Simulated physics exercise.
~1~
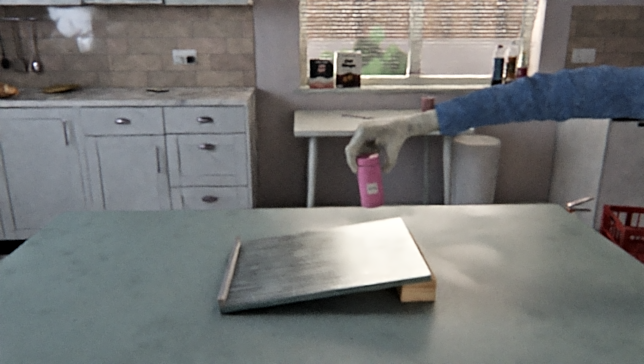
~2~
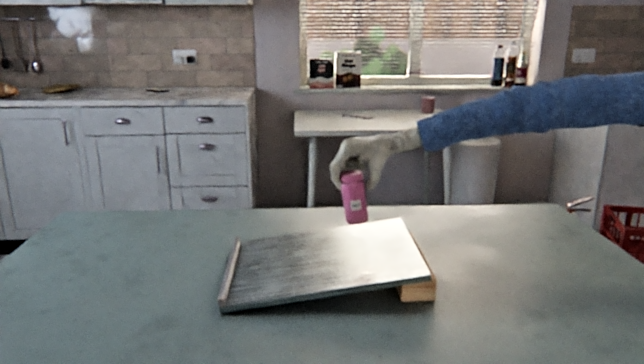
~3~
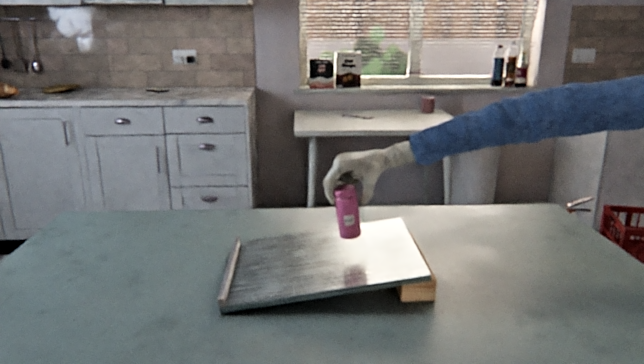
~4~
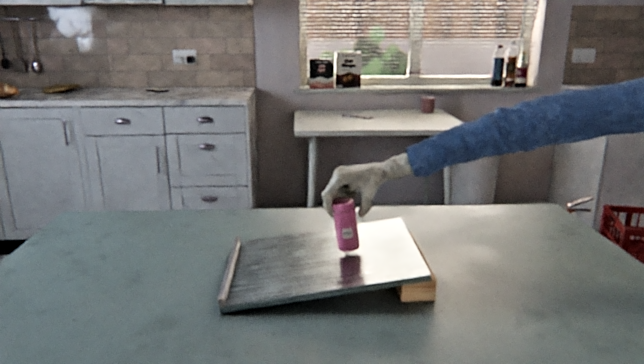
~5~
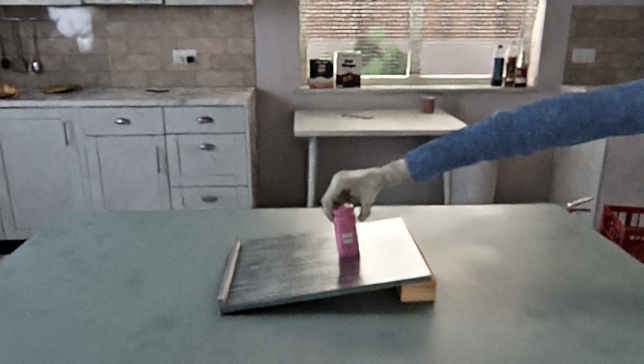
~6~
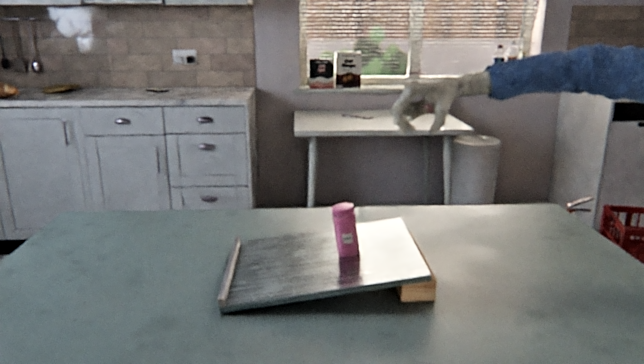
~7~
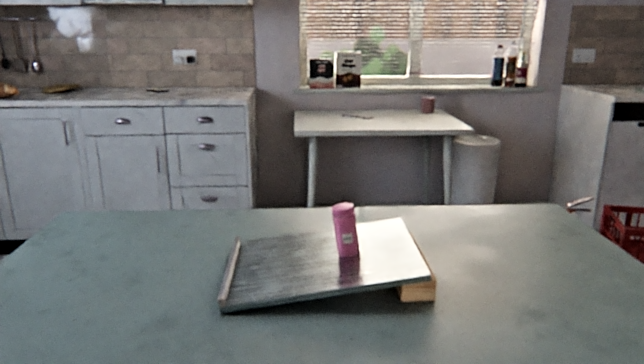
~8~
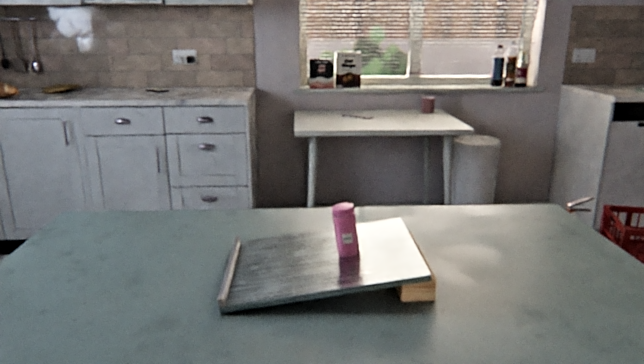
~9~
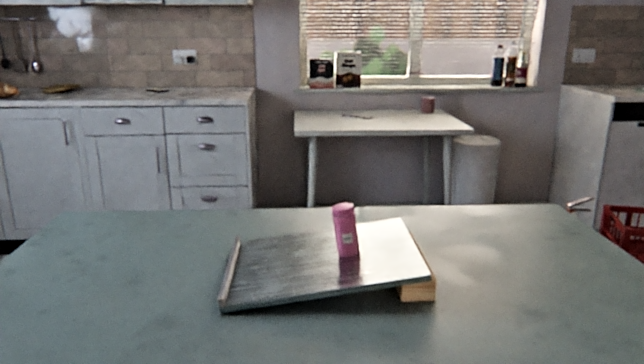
Pink shaker being lowered by a hand onto a sloping board on a kitchen table, then staying put after the hand withdraws.
